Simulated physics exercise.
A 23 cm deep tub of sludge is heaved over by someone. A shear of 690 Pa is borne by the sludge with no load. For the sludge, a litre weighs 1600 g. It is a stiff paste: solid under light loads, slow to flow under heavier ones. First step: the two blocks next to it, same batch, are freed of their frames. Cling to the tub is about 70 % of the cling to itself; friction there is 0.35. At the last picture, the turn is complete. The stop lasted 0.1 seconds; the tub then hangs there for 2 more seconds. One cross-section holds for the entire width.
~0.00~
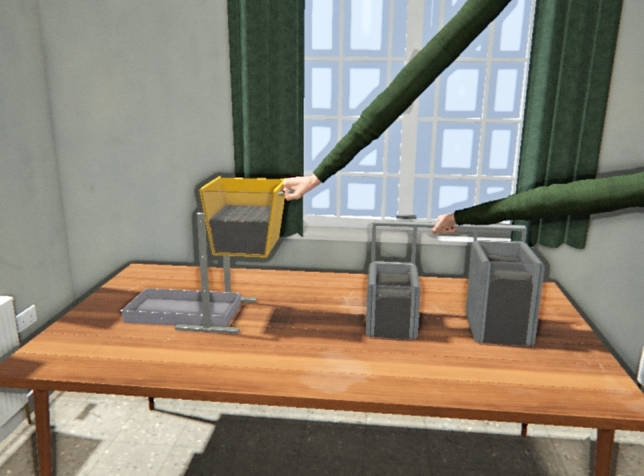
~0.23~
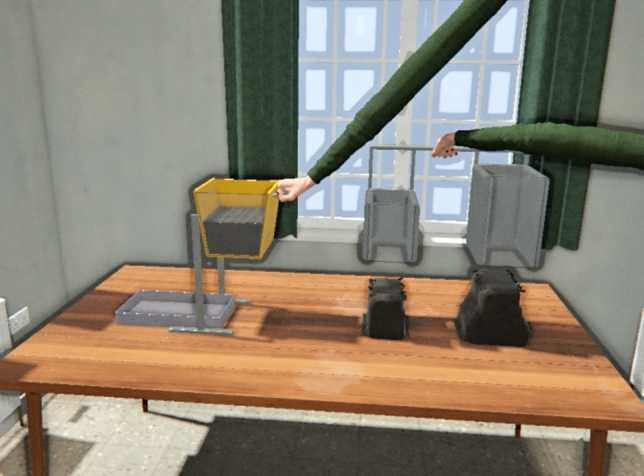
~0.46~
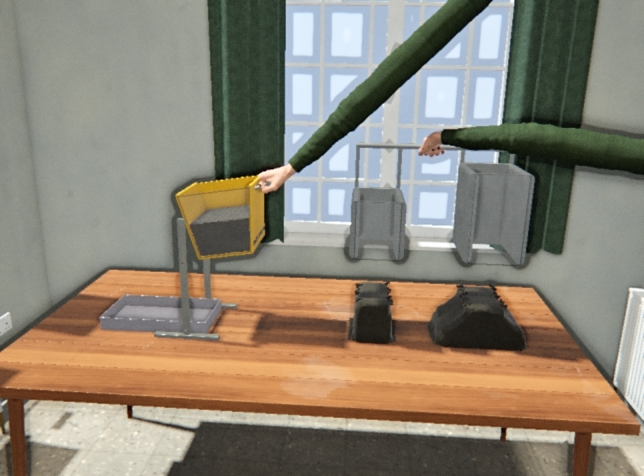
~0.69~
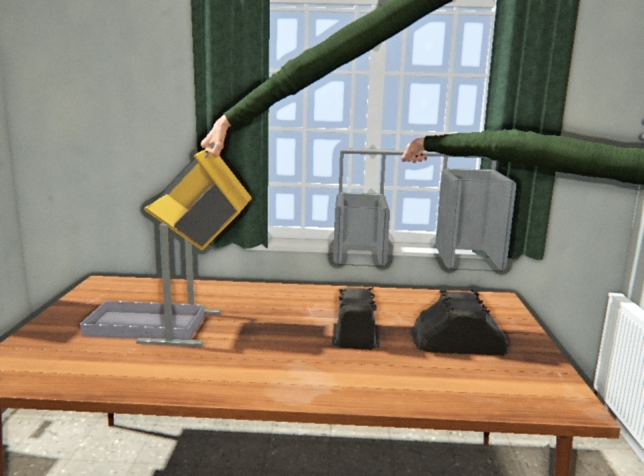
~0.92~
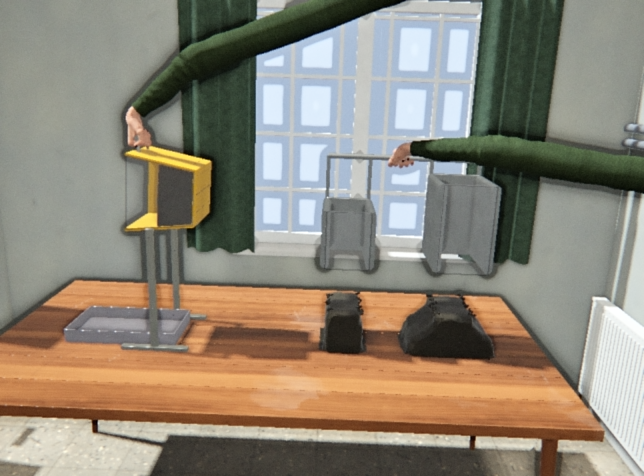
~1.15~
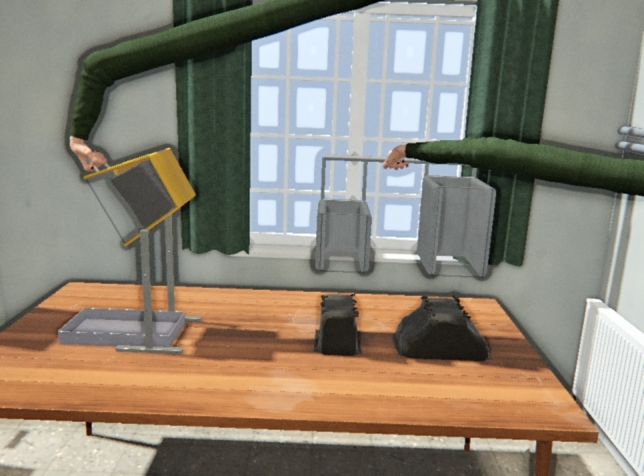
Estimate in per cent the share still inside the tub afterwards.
I would say about 0 percent.
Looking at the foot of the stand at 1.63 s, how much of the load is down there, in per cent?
Some 100 per cent.
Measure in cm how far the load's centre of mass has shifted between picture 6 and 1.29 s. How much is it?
Some 12 cm.
By 1.29 s, the tub is at 118 degrees and holds 76 %.
By 1.46 s, the tub is at 118 degrees and holds 0 %.
By 1.63 s, the tub is at 118 degrees and holds 0 %.
By 1.80 s, the tub is at 118 degrees and holds 0 %.
By 3.15 s, at the end, the tub is at 118 degrees and holds 0 %.
